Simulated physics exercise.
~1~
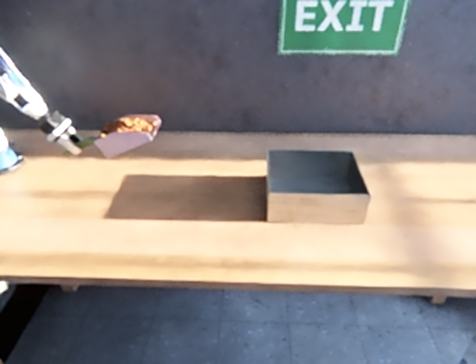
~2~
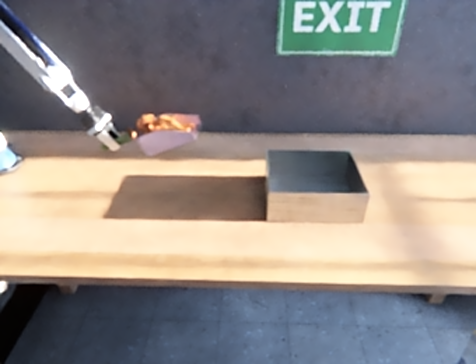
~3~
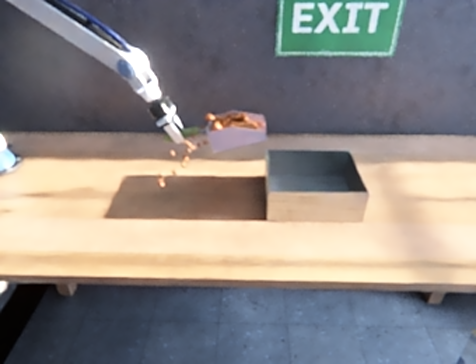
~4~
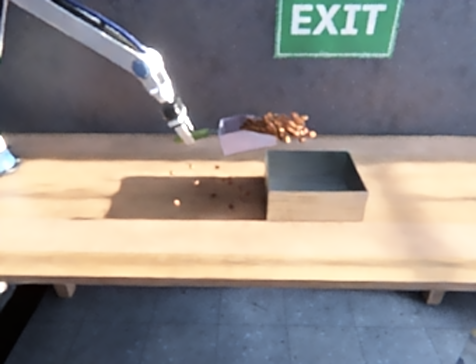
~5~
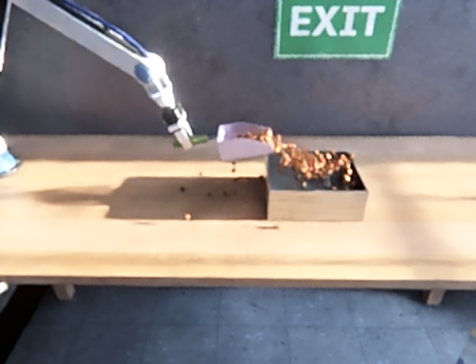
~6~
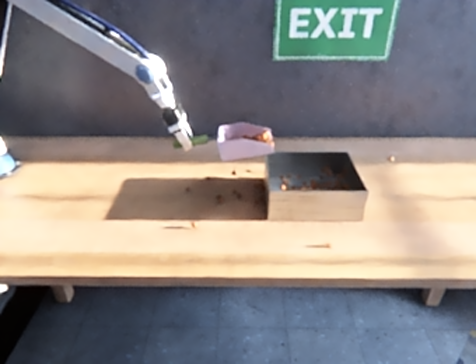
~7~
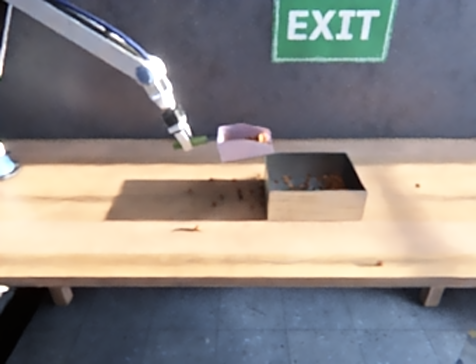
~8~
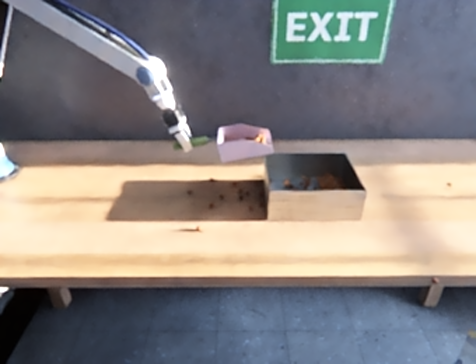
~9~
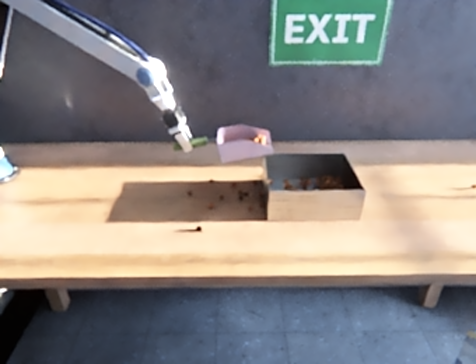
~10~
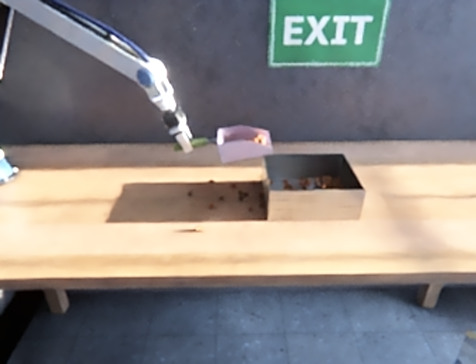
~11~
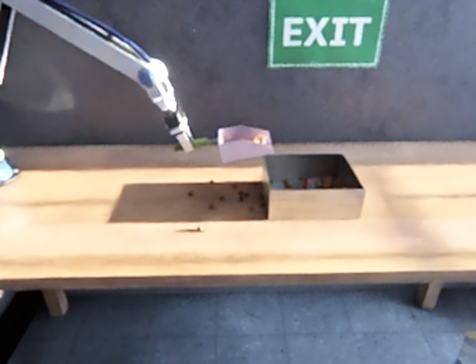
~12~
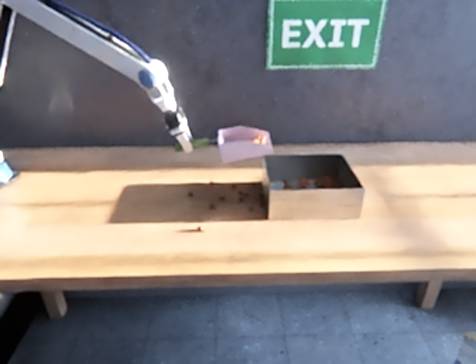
A robot arm carried a scoop heaped with hazelnuts to the right over a wooden table, dribbling a few, then tipped many into an open box; some scattered on the tabletop, and the scoop stayed hovering beside the box with some still in it.
